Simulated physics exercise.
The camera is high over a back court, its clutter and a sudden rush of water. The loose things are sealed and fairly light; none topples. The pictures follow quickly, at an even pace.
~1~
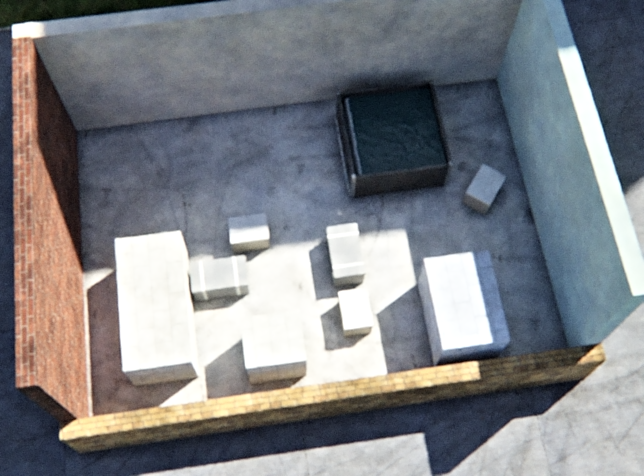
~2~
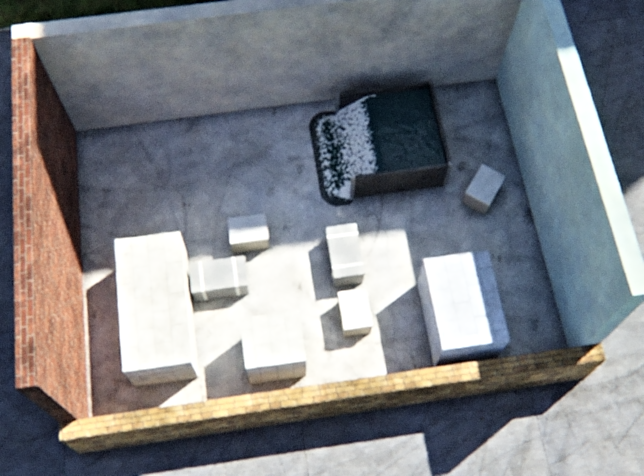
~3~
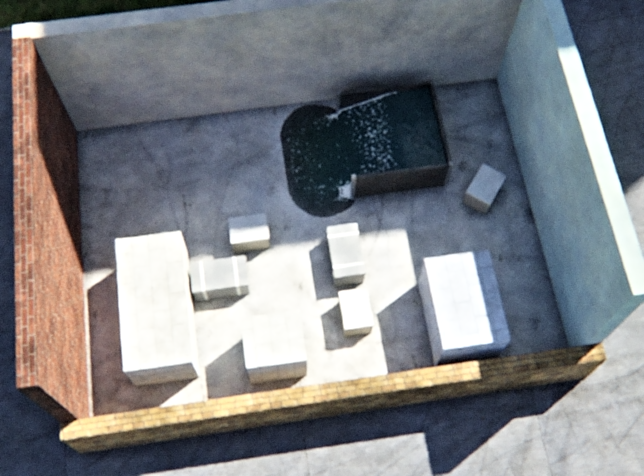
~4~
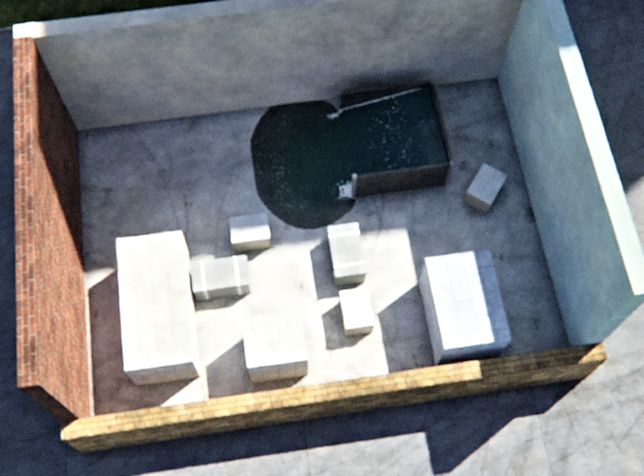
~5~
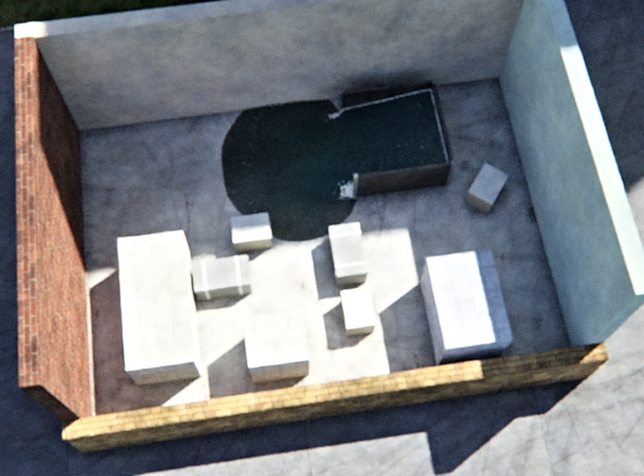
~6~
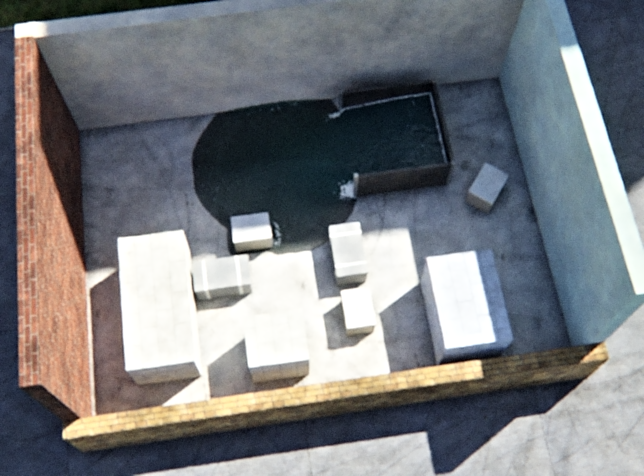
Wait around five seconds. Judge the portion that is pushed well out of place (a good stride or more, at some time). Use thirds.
That comes to less than a third.
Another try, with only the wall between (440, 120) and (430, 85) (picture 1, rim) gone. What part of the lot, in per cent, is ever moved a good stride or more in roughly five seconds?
Some 0 per cent.
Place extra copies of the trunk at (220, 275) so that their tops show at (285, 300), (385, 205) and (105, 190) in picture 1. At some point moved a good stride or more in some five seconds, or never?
As listed: Under that, no, shifted that much.
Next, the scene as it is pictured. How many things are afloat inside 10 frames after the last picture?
I count 0.
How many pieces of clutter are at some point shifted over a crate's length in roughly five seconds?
I count 0.
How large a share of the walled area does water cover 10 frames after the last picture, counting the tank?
Some 45 per cent.
A moment on, 0 of 5 are well off their spots; 0 afloat.
Next, 0 of 5 are well off their spots; 0 afloat.
Later, 0 of 5 are well off their spots; 0 afloat.
In the end, 0 of 5 are well off their spots, and 0 have been at some point; 0 afloat.
